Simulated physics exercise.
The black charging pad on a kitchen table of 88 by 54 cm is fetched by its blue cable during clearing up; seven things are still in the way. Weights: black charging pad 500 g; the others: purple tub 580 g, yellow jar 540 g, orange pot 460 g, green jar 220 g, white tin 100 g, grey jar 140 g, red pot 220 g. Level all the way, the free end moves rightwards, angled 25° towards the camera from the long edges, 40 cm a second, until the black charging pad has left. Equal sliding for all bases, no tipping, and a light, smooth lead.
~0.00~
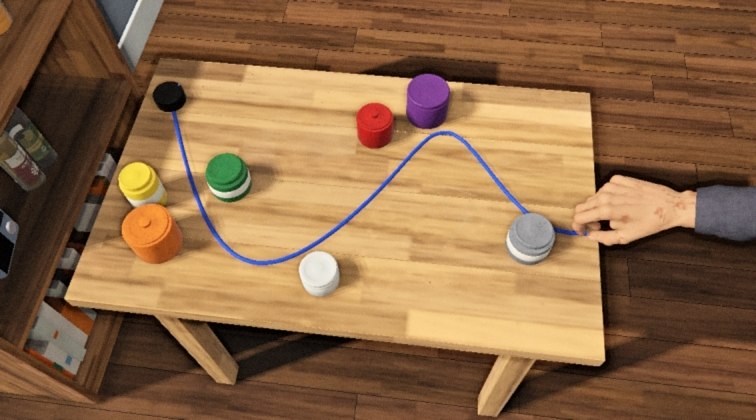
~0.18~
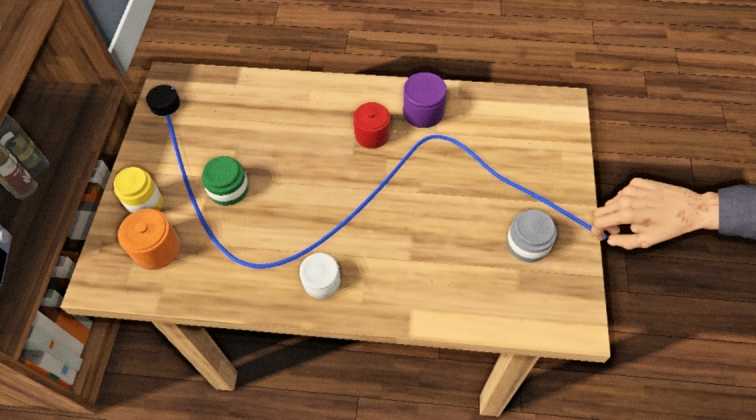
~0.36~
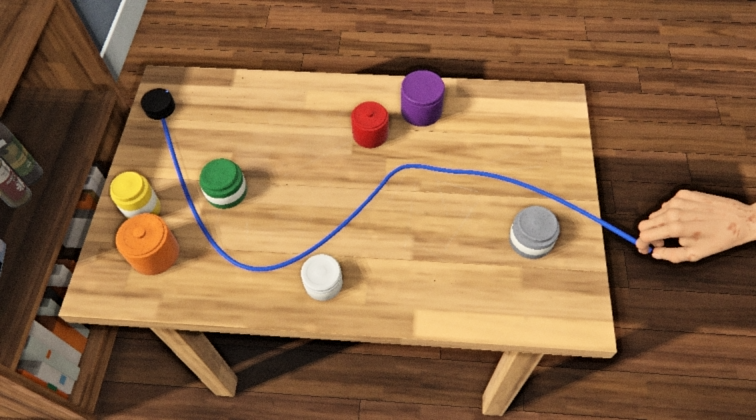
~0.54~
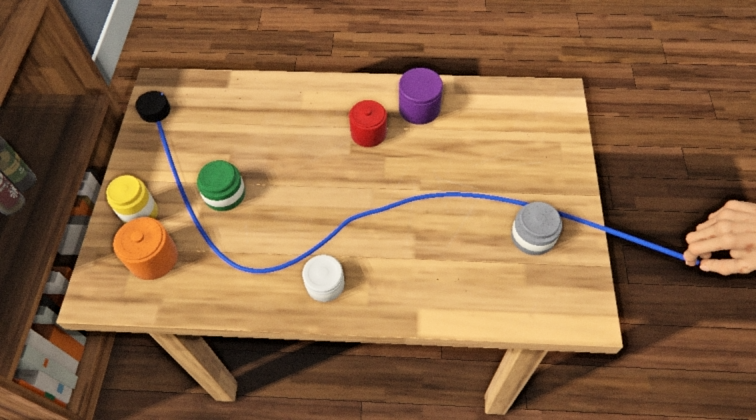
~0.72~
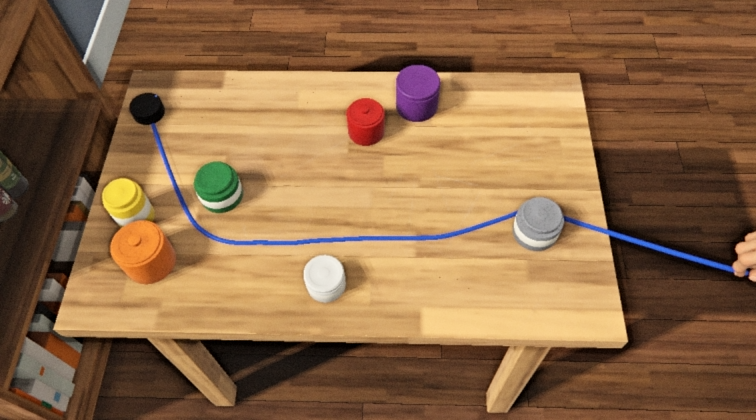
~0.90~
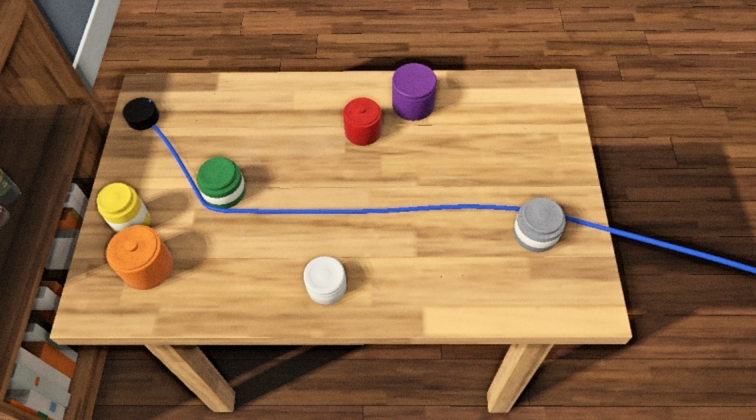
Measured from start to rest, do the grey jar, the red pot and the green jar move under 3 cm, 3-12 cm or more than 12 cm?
Result: Grey jar slides into the middle band, red pot hardly moves, green jar gets dragged far.
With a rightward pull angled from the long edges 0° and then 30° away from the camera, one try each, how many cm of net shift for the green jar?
First try roughly 24 cm, second try roughly 22 cm.
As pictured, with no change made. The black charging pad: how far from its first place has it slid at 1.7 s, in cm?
Call it close to 26 cm.
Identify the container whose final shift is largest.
That would be the green jar.
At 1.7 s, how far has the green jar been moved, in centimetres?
20 cm.
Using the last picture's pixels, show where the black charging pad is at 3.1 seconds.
You'd find it somewhere around (573, 220).
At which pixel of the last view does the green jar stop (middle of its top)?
I'd put it close to (285, 95).
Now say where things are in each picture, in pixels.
The first frame shows shows, charging pad (168, 92); grey jar (534, 230); red pot (374, 113); green jar (224, 167); lead through (482, 162) (382, 187) (256, 263) (189, 173); 0 cm pulled.
The second frame shows shows, lead through (433, 137) (255, 266); 3 cm pulled.
The third frame shows shows, lead through (454, 171) (255, 269); 10 cm pulled.
The fourth frame shows shows, lead through (483, 196) (256, 271); 18 cm pulled.
The fifth frame shows shows, lead through (523, 211) (276, 243); 25 cm pulled.
The sixth frame shows shows, charging pad (139, 109); grey jar (543, 214); red pot (362, 108); green jar (216, 172); lead through (639, 238) (473, 207) (311, 212) (191, 181); 32 cm pulled.
After 1.7 s the black charging pad has slid 25 cm; shifted so far, green jar 21 cm, grey jar 3 cm.
After 2.4 s the black charging pad has slid 52 cm; shifted so far, green jar 21 cm, grey jar 3 cm.
After 3.1 s the black charging pad has slid 80 cm; shifted so far, green jar 21 cm, grey jar 6 cm.
After 3.6 s the black charging pad is off the top; shifted so far, green jar 21 cm at (285, 95), grey jar 6 cm at (563, 244), red pot 0 cm at (362, 108).
